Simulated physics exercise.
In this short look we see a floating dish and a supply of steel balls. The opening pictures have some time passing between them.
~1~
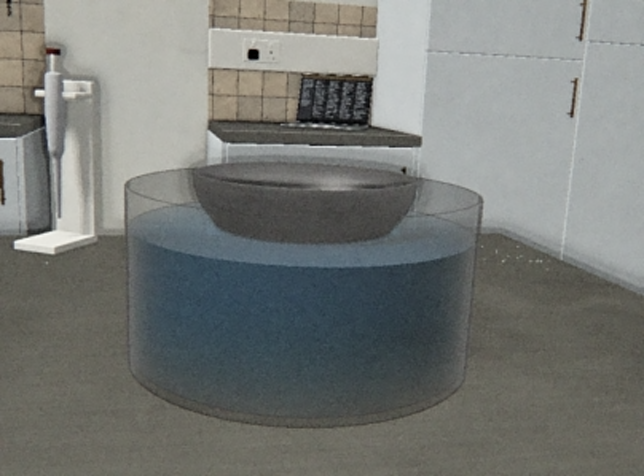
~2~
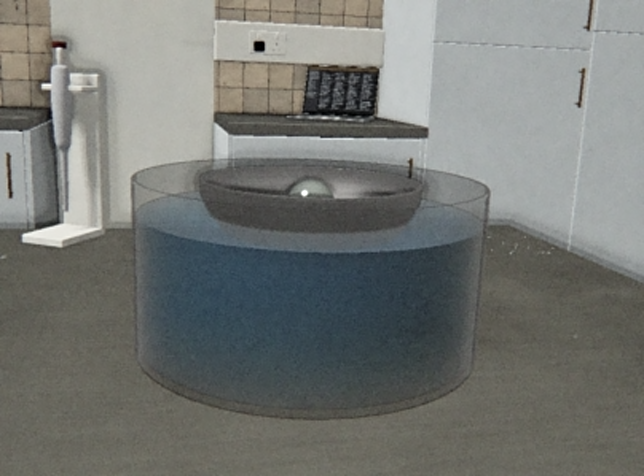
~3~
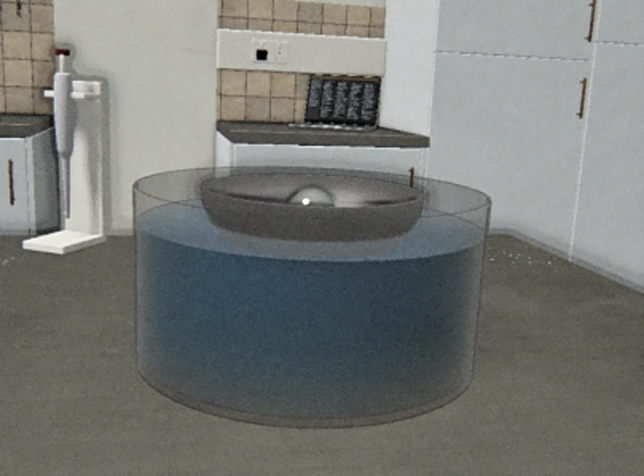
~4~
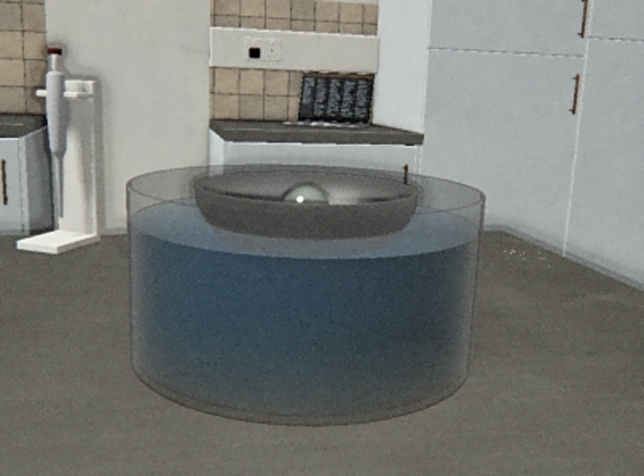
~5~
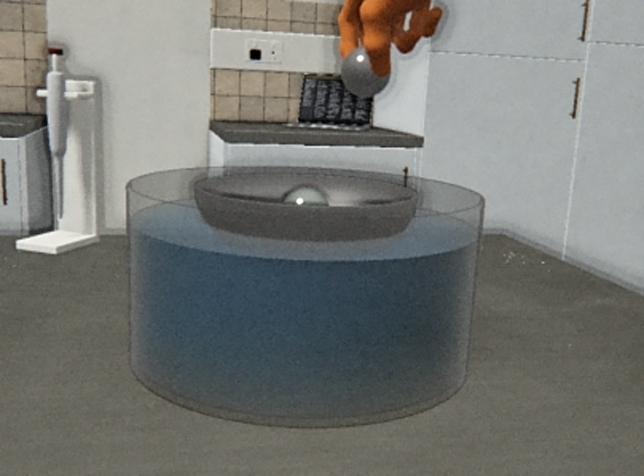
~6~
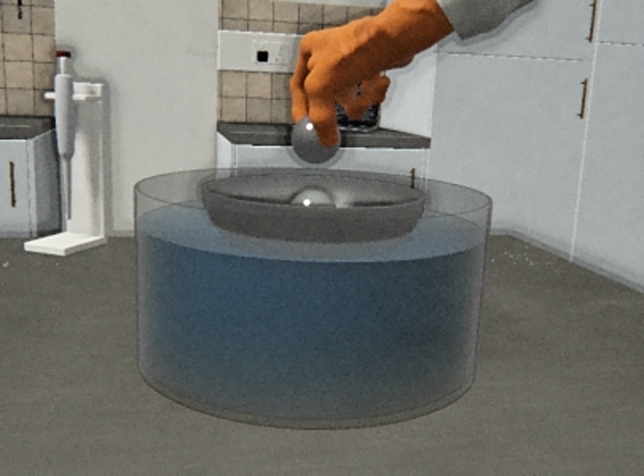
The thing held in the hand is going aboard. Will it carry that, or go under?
Still up.
A moment on, the steel ball is in and the dish dips.
Further on, it steadies; about a third of its side above the surface.
When it is over, the dish floats; about a third of its side above the surface.
